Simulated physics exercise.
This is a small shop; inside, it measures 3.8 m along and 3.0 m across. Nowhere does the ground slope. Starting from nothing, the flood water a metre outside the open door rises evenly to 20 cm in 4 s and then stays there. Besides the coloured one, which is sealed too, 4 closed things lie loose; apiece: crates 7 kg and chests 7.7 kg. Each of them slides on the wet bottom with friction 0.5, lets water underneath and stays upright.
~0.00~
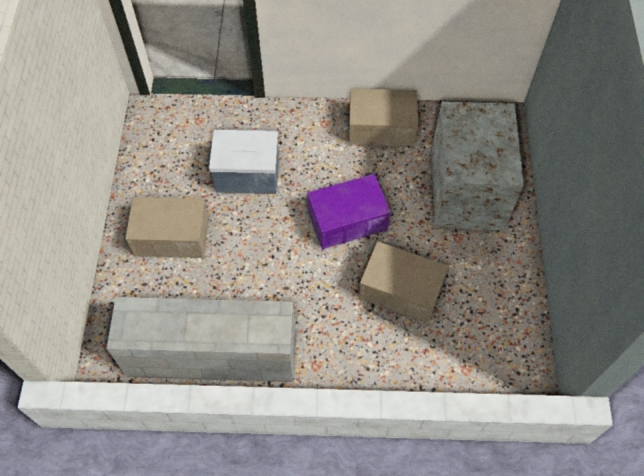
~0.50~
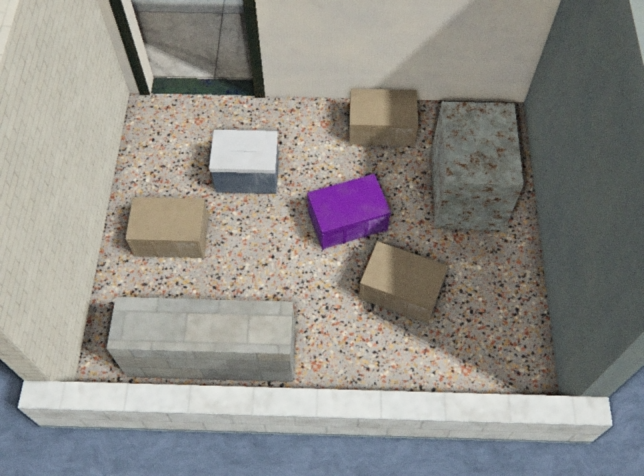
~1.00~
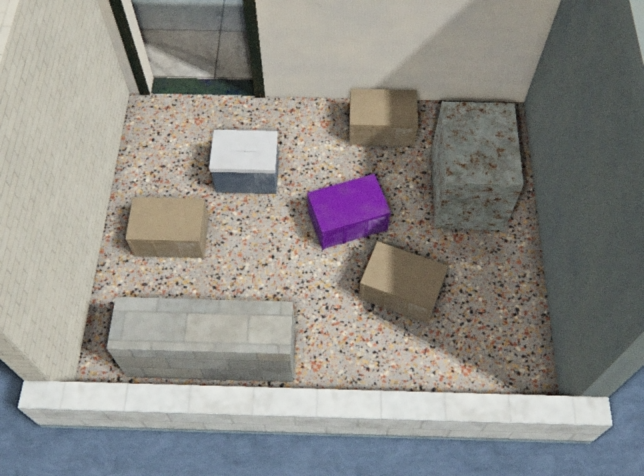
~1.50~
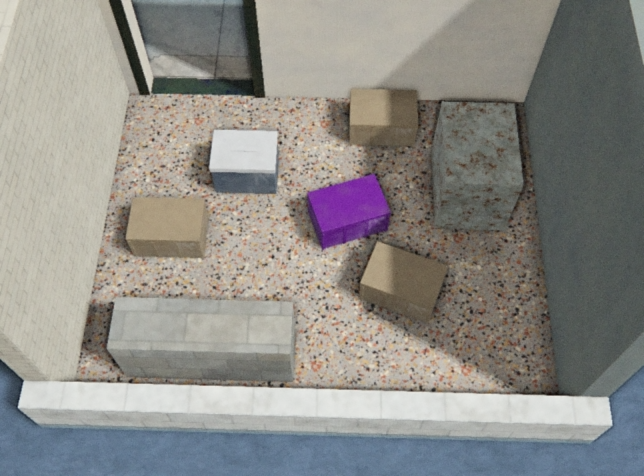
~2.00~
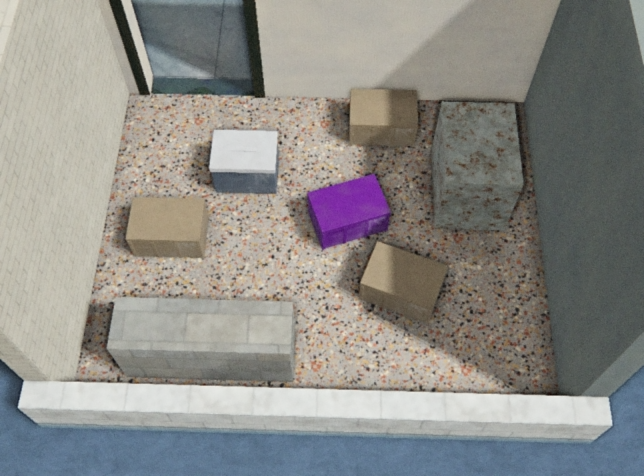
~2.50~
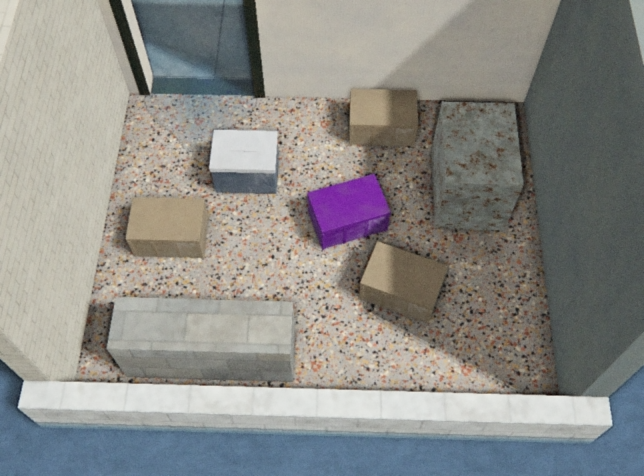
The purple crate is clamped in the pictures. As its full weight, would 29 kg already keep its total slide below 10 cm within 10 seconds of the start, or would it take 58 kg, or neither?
29 kg already does.
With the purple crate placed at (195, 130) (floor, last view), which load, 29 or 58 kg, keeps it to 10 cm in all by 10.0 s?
Looking at the loads, only the heavier keeps it.
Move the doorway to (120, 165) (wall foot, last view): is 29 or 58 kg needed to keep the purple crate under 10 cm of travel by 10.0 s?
In that setup the first mass works.
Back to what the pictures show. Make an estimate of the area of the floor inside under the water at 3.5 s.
Wet area: Approx. 2.0 m2.
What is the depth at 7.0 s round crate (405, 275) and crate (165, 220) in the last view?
About 2 and 15 cm.
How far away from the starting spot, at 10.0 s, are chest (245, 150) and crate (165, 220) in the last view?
Respectively 250 and 150 centimetres.
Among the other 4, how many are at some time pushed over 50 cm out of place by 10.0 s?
My count gives 3.
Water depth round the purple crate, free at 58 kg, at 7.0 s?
Close to 5 cm deep.
After 3.5 s the purple crate would be 0 cm from its start with 29 kg and 0 cm from its start with 58 kg; 0 cm of water round it then.
After 4.5 s the purple crate would be 0 cm from its start with 29 kg and 0 cm from its start with 58 kg; 2 cm of water round it then.
After 7.0 s the purple crate would be 0 cm from its start with 29 kg and 0 cm from its start with 58 kg; 5 cm of water round it then.
After 10.0 s the purple crate would be 0 cm from its start with 29 kg and 0 cm from its start with 58 kg; 7 cm of water round it then.
